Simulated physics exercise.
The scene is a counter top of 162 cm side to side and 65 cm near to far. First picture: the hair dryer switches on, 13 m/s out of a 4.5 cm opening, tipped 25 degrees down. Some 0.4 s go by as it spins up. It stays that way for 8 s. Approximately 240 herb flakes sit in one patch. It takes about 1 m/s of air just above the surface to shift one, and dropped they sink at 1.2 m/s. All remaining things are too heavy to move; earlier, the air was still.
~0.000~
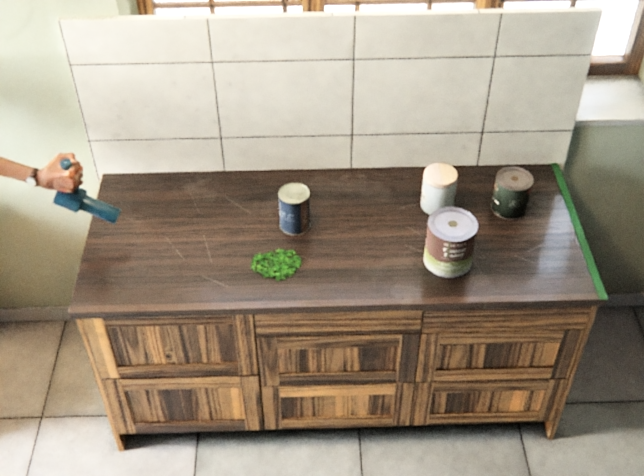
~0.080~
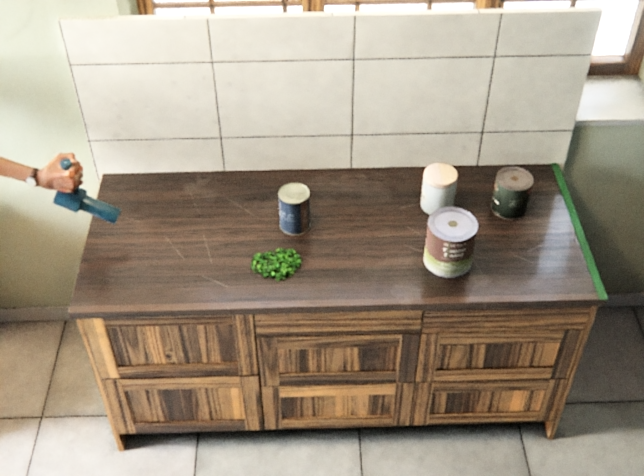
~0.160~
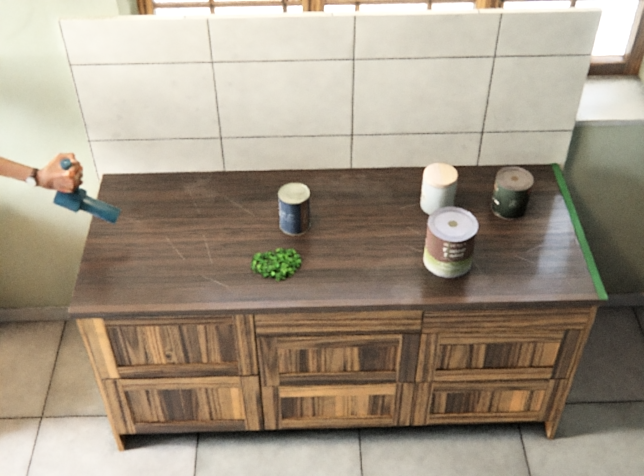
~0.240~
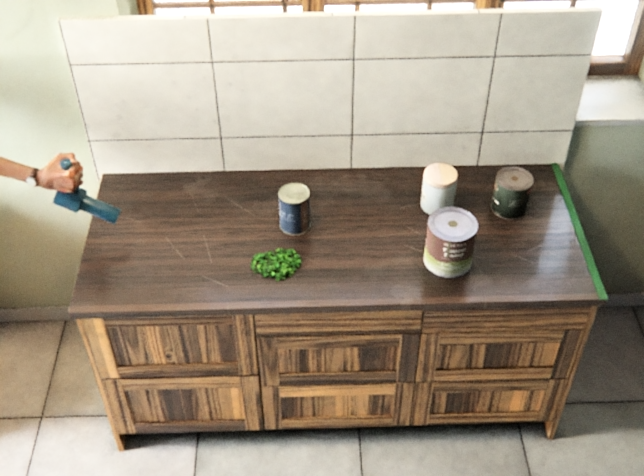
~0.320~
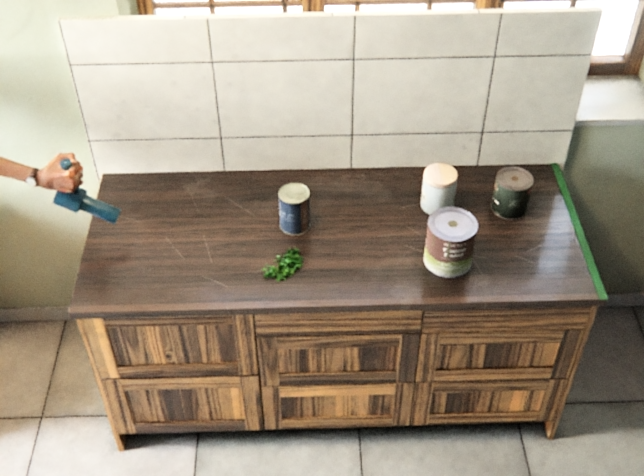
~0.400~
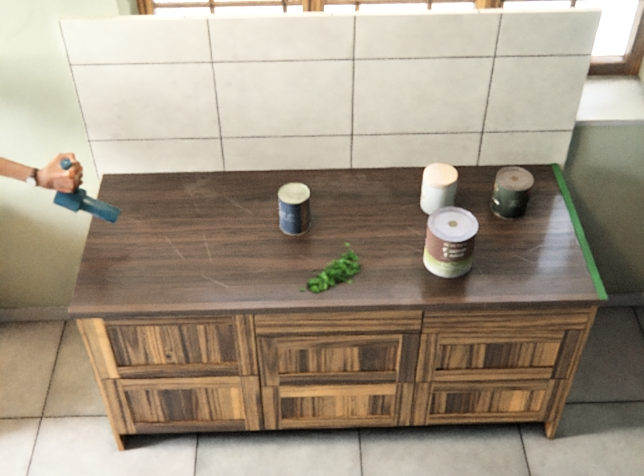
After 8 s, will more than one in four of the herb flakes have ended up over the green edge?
No.
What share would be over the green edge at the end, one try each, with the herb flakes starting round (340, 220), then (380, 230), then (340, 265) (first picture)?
20 %, 60 %, 25 %.
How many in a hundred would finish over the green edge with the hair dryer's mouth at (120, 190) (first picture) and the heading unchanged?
Around 0 per cent would end up there.
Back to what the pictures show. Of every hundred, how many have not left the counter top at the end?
Near 1 %.
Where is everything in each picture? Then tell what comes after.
In the first frame, the middle of the herb flakes is near (277, 264), none has stirred yet and the mouth of the hair dryer is at (118, 217).
In the second frame, the middle of the herb flakes is near (277, 263), none has stirred yet and the green edge is centred on (581, 226).
In the third frame, the middle of the herb flakes is near (277, 263), none has stirred yet, the top of a tin is at (294, 193) and the top of a tin is at (453, 224).
In the fourth frame, the middle of the herb flakes is near (277, 263) and none has stirred yet.
In the fifth frame, the middle of the herb flakes is near (286, 266), the farthest in sight from the hair dryer is at (300, 265) and about 45 % have left their places.
In the sixth frame, the middle of the herb flakes is near (337, 275), the farthest in sight from the hair dryer is at (359, 266) and all have left their places.
After 1.6 s, 3 % are on the move or not yet settled, 9 % are over the green edge.
After 2.6 s, 2 % are on the move or not yet settled, 10 % are over the green edge.
After 4.4 s, 1 % are on the move or not yet settled, 11 % are over the green edge.
After 8.0 s, at the end, 11 % are over the green edge.
